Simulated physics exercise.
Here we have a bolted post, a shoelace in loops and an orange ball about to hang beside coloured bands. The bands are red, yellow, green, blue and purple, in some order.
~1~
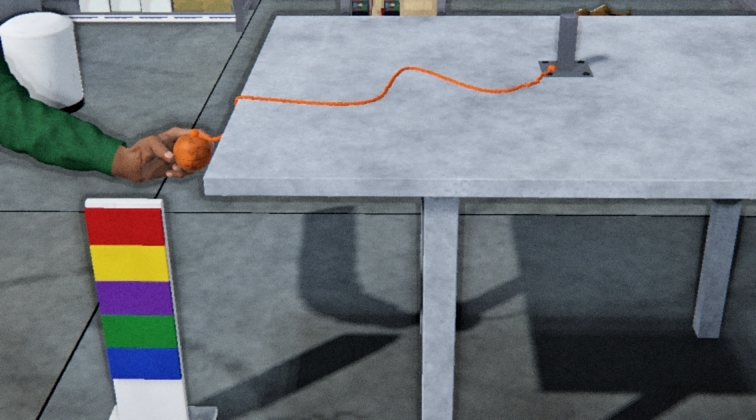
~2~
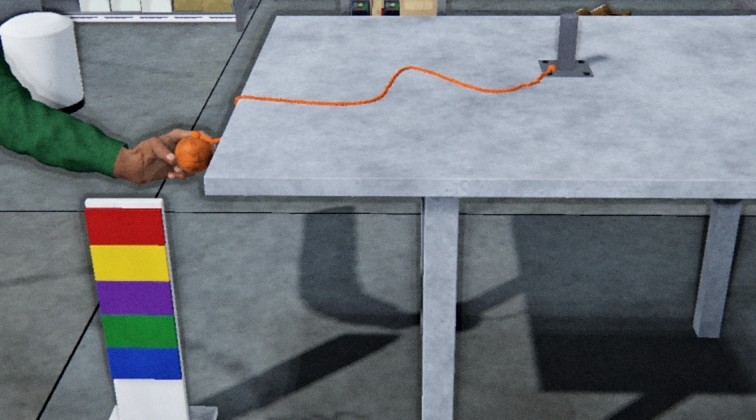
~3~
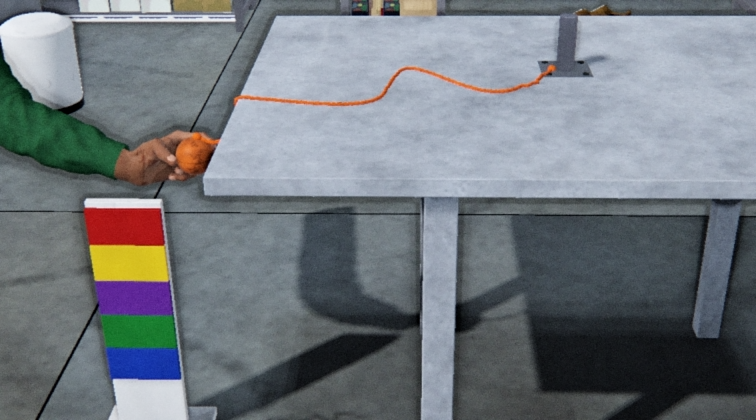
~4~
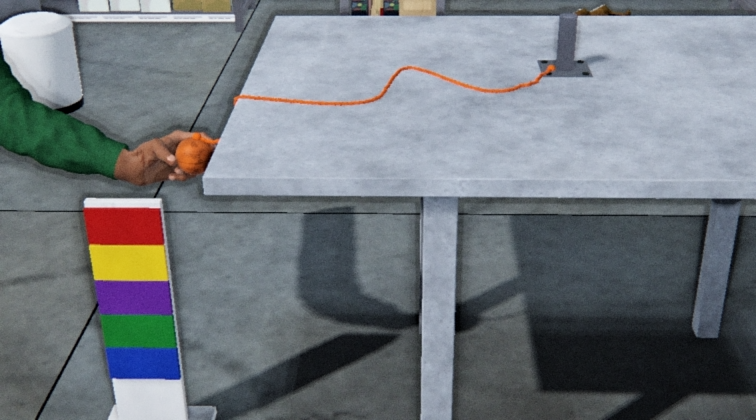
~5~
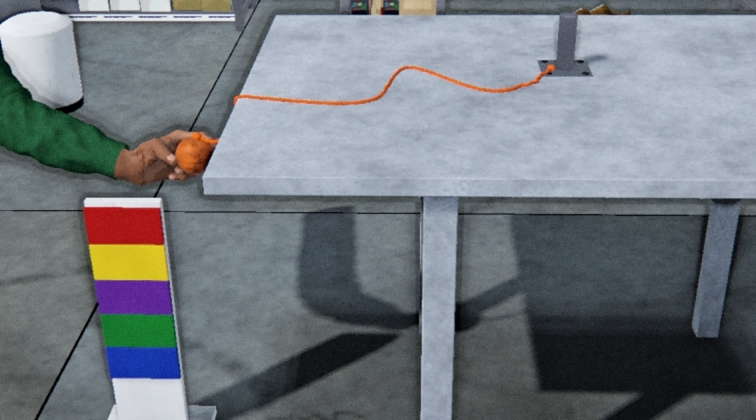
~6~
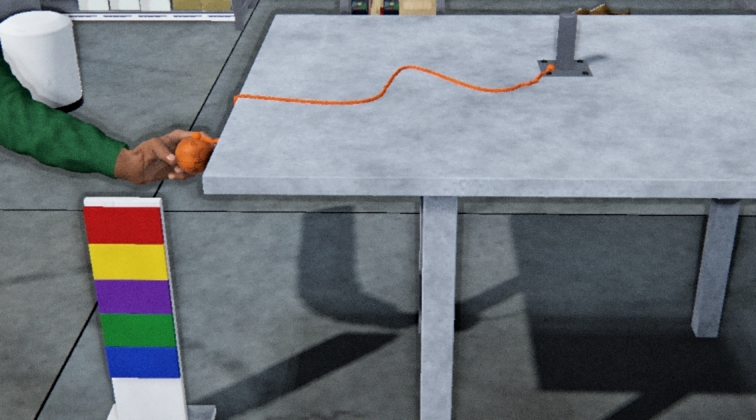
An orange ball stays almost perfectly still in the fingers of a green-sleeved hand at the left edge of a grey table, seen from slightly above in a grey-floored room. An orange cord runs from it in loose bends across the tabletop to a dark upright post, above a white stand banded red, yellow, purple, green and blue. Neither hand, cord nor camera visibly moves.
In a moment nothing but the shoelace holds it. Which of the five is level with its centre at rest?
Its centre hangs level with the purple band.
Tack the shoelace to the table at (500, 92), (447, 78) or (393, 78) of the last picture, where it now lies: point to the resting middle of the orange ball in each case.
In that order: (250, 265), (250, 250) and (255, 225).
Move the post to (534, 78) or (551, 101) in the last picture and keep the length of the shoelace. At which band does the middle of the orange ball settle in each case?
One after the other, green; green.
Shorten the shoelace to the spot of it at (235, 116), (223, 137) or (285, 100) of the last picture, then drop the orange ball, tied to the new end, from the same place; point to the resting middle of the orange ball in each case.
The places are (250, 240), (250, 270) and (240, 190).
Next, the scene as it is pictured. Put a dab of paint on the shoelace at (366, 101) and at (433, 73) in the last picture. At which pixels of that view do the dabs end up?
About (241, 98), and the other about (377, 79).
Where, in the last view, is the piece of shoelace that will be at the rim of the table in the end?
The one at (373, 100).
Soon after, ball near (214, 299); level with purple.
Then, ball near (294, 275); level with purple.
Further on, ball near (237, 293); level with purple.
At rest, ball near (252, 294); level with purple. Its middle rests at the purple band.
